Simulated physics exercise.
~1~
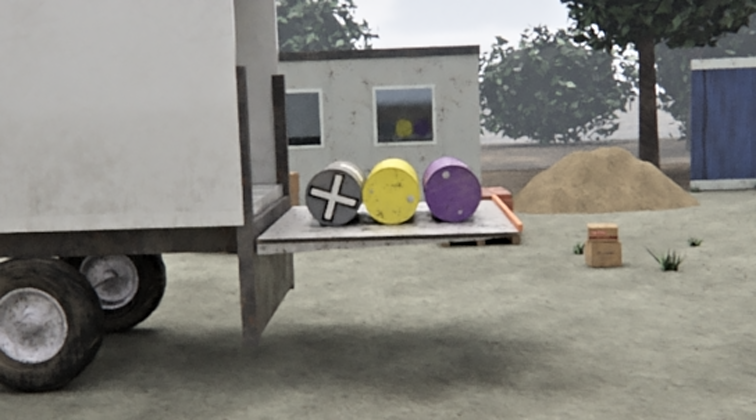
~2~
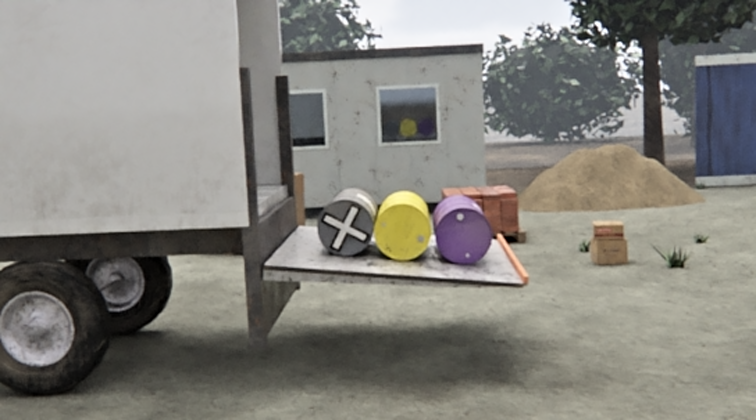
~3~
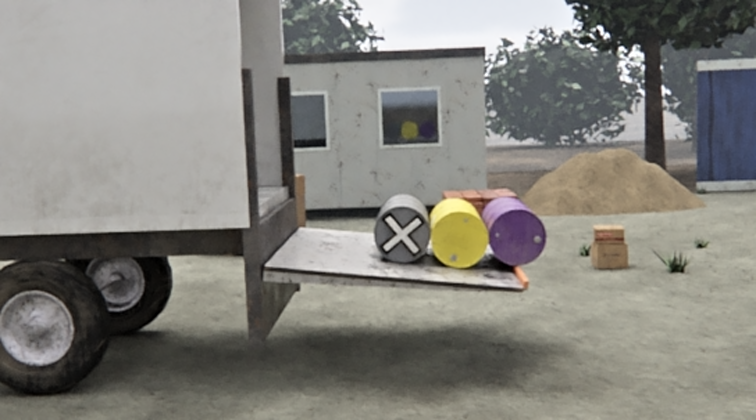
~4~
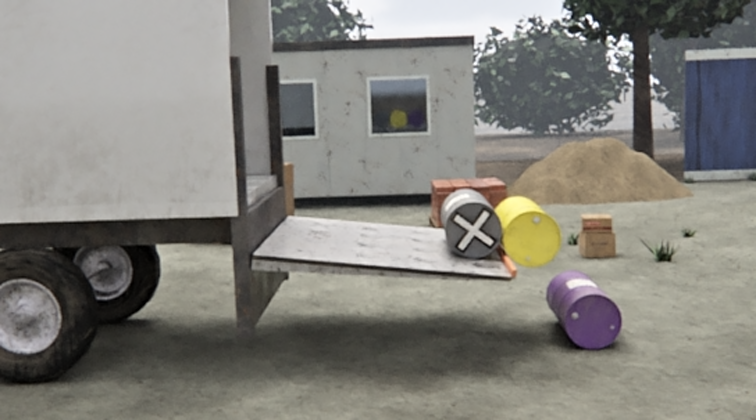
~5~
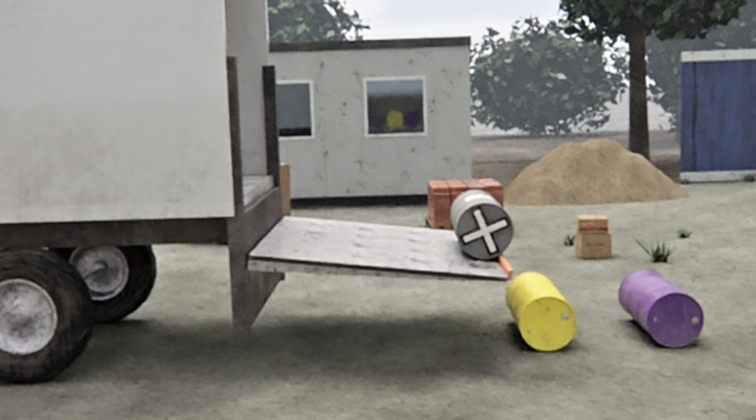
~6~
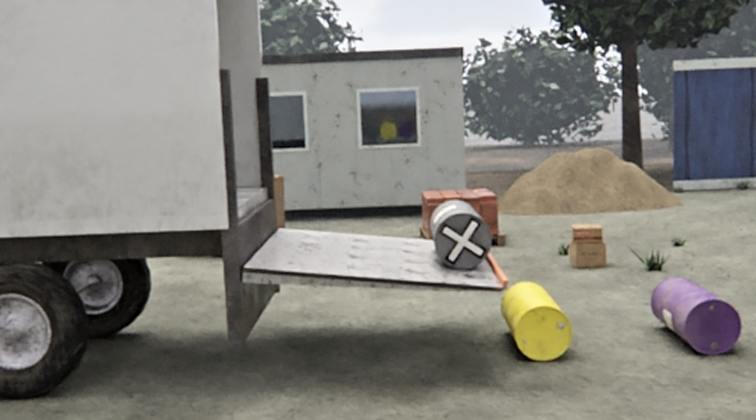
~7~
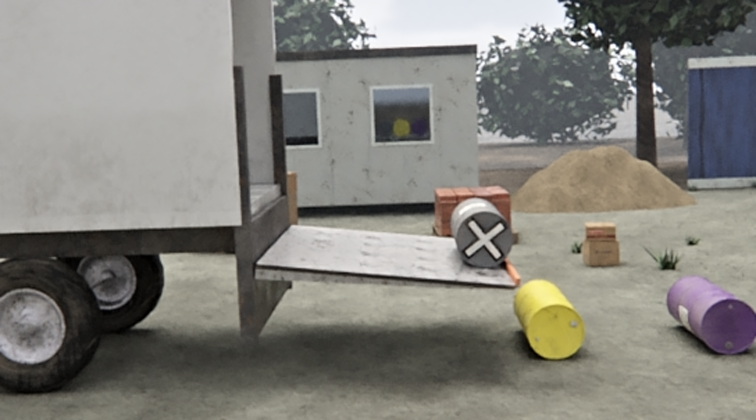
At first, three drums, one grey with a white cross, one yellow and one purple, lie side by side on the raised lift at the back of a lorry. The lift drops a little and tips outwards, and the drums roll right together towards the orange stop at its edge. The purple drum goes over first and falls to the ground, rolling farther right. The yellow one follows, dropping just beyond the edge. The crossed drum reaches the stop and stays on the sloping plate, while the yellow and purple drums end up lying apart on the ground.
